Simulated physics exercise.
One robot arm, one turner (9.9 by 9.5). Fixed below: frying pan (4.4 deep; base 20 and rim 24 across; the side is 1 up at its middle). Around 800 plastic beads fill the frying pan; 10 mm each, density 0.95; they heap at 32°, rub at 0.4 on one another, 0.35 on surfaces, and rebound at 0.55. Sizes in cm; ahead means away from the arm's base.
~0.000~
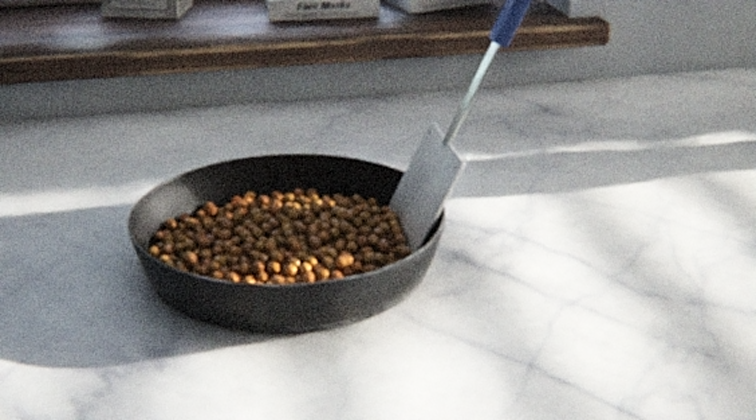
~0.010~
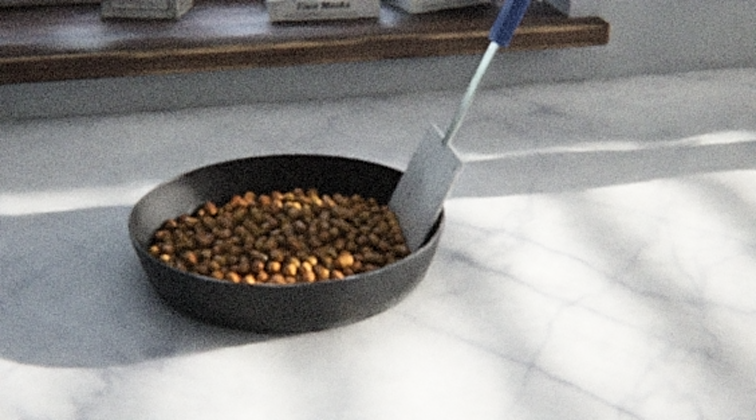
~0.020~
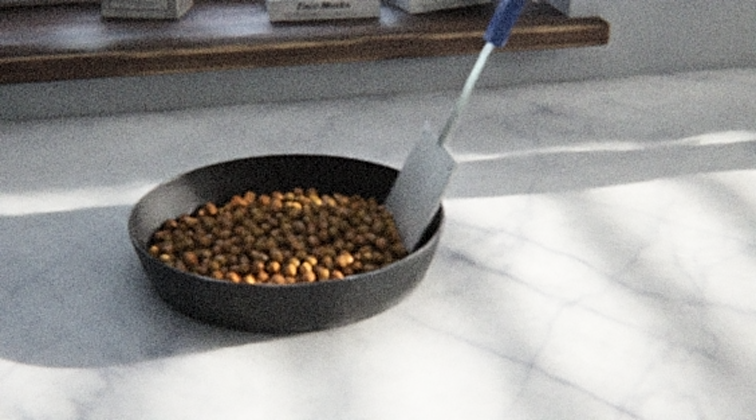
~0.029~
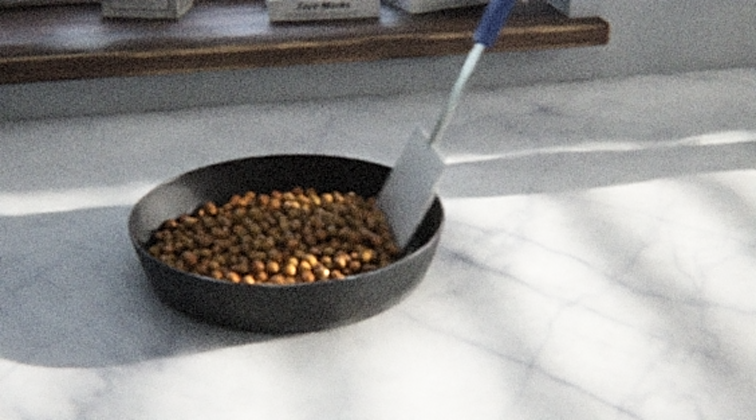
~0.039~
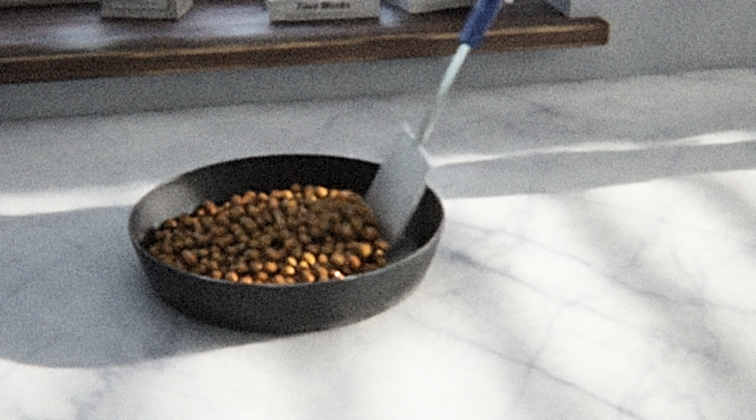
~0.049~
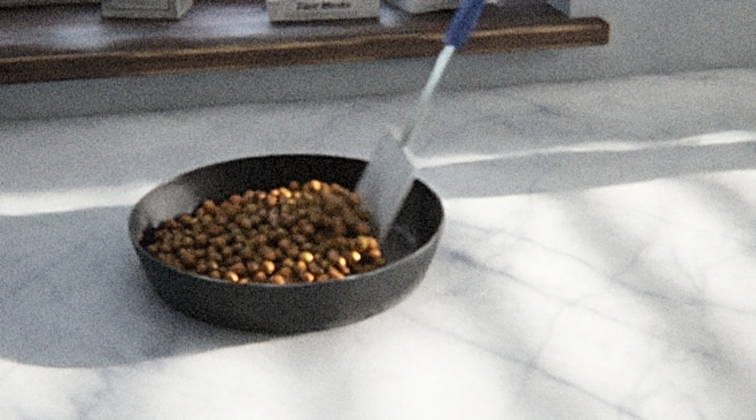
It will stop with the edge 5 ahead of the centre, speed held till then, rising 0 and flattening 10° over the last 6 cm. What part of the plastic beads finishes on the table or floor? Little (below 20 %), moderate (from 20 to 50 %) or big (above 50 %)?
Answer: Little; below 20 % of the plastic beads finish on the table or floor.
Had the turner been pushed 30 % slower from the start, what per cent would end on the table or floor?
Then about 0 per cent.
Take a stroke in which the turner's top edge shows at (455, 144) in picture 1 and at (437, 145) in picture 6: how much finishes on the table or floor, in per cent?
About 0 per cent.
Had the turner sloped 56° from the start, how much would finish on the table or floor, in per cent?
Then about 5 per cent.
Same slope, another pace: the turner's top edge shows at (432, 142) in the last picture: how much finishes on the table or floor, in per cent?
About 0 per cent.
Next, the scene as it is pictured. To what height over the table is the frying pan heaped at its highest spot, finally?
Roughly 5.5 cm.
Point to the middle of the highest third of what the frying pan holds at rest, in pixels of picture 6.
Around (187, 233).
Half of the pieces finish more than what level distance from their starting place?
About 4 cm.
By 0.07 s, sloping 64°, highest piece 7 above the table; 804 in the frying pan.
By 0.10 s, sloping 61°, highest piece 8 above the table; 804 in the frying pan.
By 0.31 s, sloping 54°, highest piece 7 above the table; 738 in the frying pan, 56 on the table or floor, 10 on the blade or in flight.
By 1.36 s, sloping 54°, highest piece 5 above the table; 735 in the frying pan, 69 on the table or floor.
Final count, 735 in the frying pan, 69 on the table or floor. That is 9 % on the table or floor.
